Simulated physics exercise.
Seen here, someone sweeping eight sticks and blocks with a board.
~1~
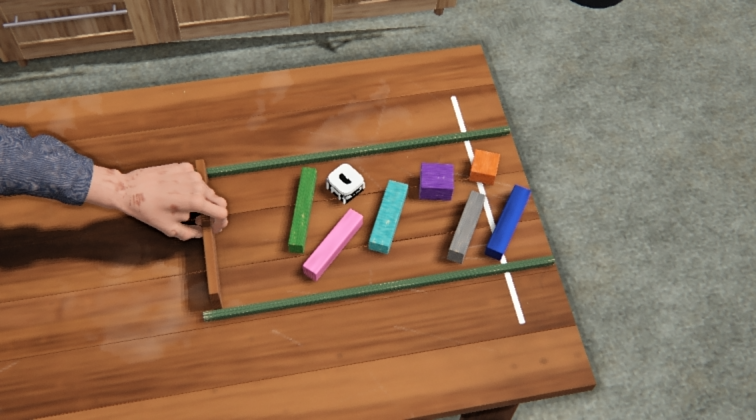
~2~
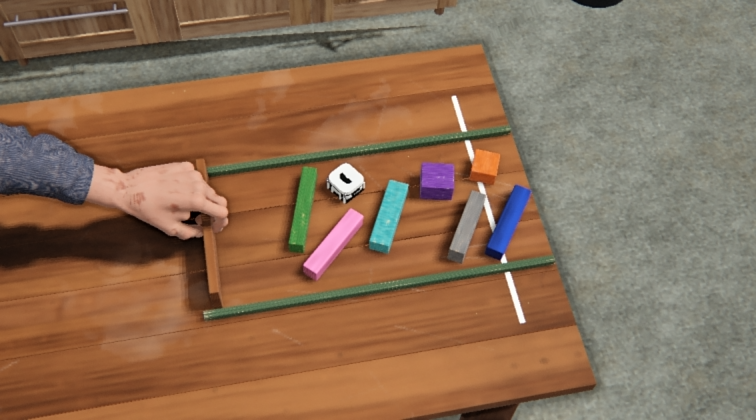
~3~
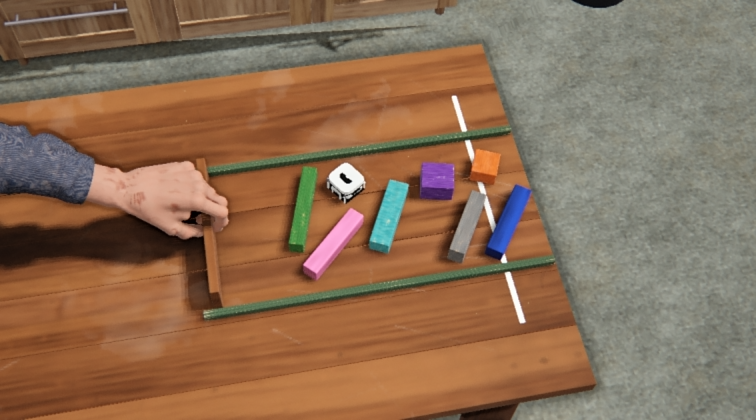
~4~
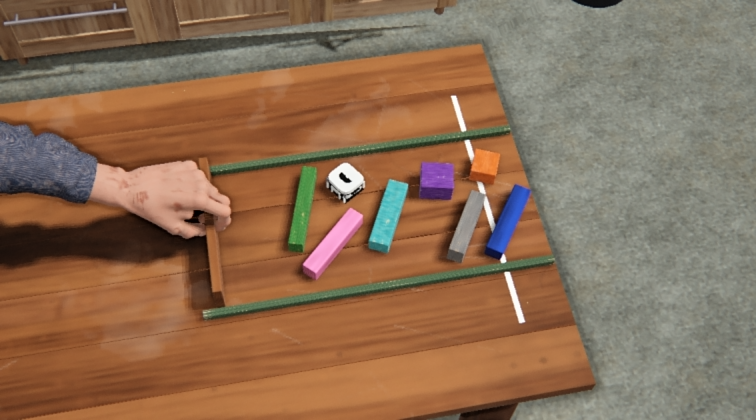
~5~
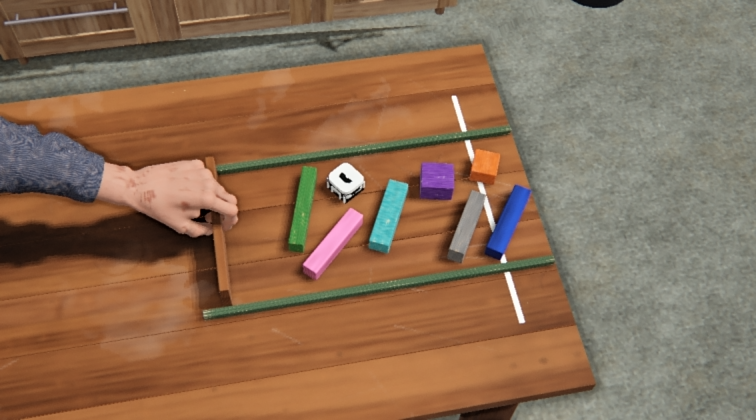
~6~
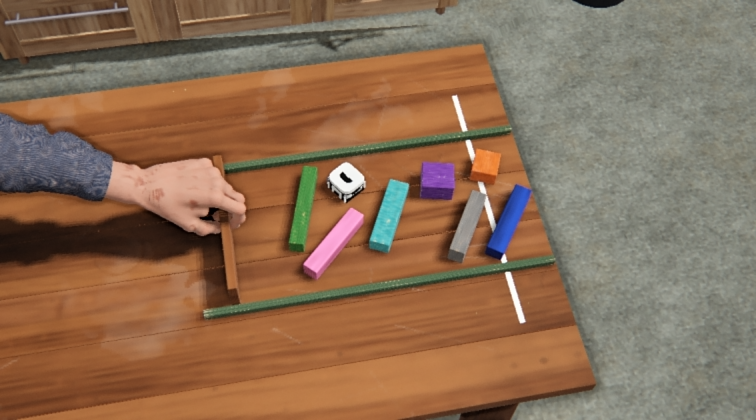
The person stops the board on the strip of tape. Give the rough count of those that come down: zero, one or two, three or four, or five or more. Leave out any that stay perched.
The number that fall off is three or four.
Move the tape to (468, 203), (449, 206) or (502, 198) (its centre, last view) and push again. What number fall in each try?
The counts: 3, 1 and 5.
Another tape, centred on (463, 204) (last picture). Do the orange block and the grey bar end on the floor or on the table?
The orange block is lost, the grey bar stays on.
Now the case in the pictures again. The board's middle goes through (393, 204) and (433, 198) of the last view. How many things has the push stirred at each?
By then 6, and 8.
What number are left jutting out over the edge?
That would be 1.
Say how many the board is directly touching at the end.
That makes 1.
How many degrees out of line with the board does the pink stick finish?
Near 15 degrees.
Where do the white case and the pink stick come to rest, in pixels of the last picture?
First (504, 164), then (515, 219).
Soon after, none off yet; blue stick at rest near (509, 221); orange block at rest near (485, 167); grey bar at rest near (467, 226).
After that, none off yet; blue stick at rest near (509, 221); orange block displaced about its own width near (505, 162); grey bar moving near (476, 227).
In the end, the number that fall off is three or four; gone, purple block, grey bar, orange block and blue stick.
